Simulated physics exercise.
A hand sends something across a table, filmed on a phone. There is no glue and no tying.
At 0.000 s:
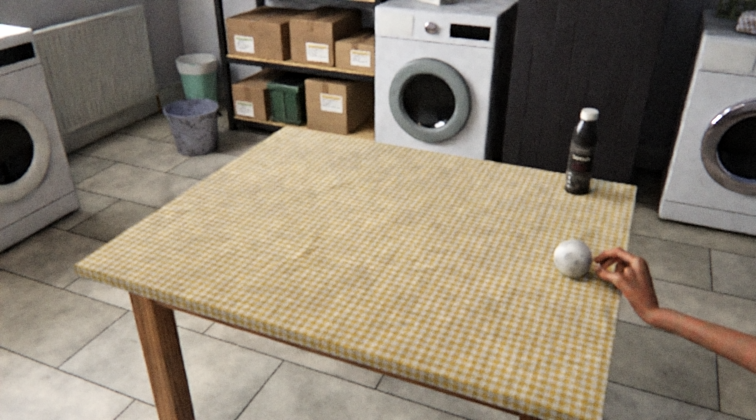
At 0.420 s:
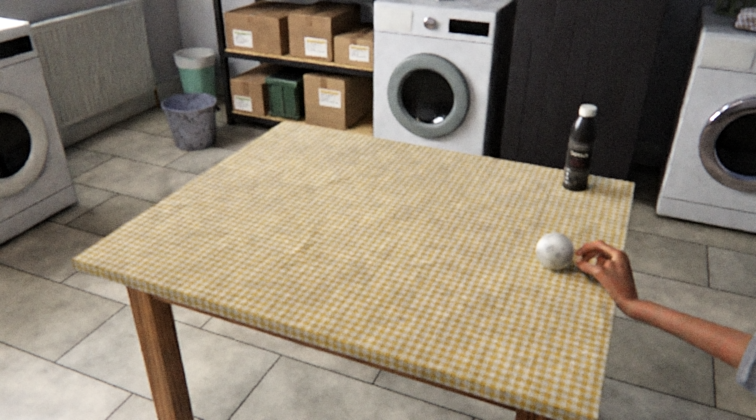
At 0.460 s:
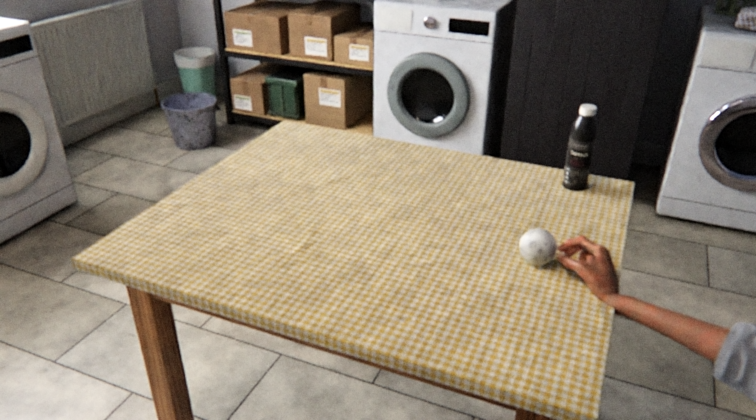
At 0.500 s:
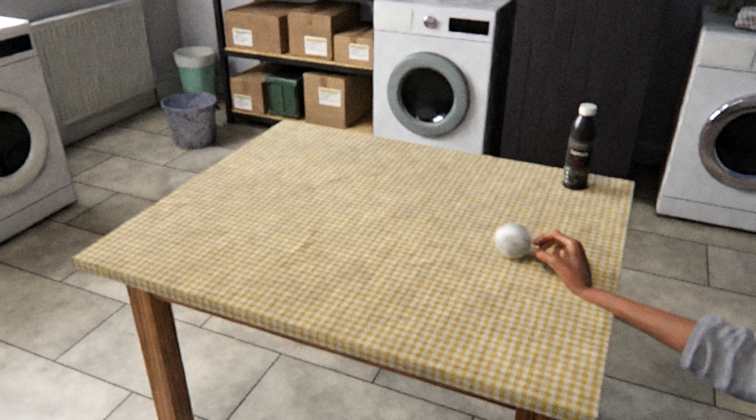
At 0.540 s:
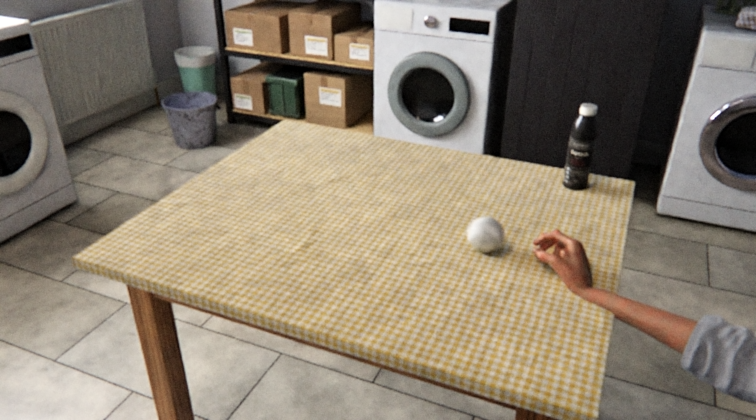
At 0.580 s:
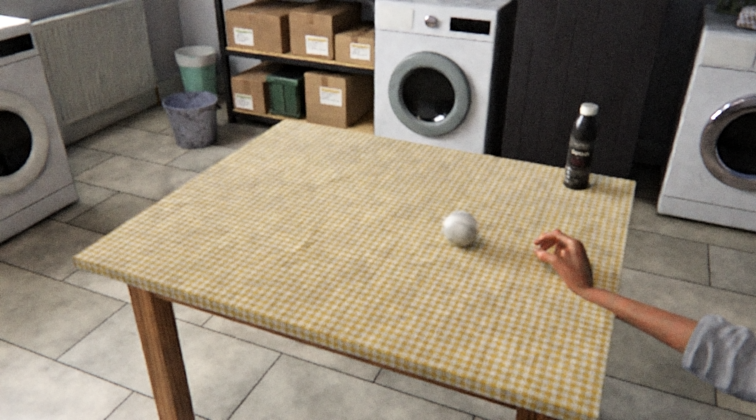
A hand reaches in from the right over a table with a yellow-and-white checked cloth, seen from above in a tiled laundry room. A white ball sits at its fingertips, a dark bottle with a white cap stands near the far right corner, and washing machines and shelved boxes are behind. The hand pushes the ball leftward, then stays still as the ball rolls on left, while the view shifts slightly early on.
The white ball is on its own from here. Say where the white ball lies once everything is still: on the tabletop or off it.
There you go, it's no longer up top afterwards.
After 0.78 s, white ball rolled well along near (345, 203).
After 1.08 s, white ball rolled well along near (212, 174).
After 1.28 s, white ball now off the table.
After 1.58 s, things are still on the move.
By the end (1.7 s), off the table, white ball.
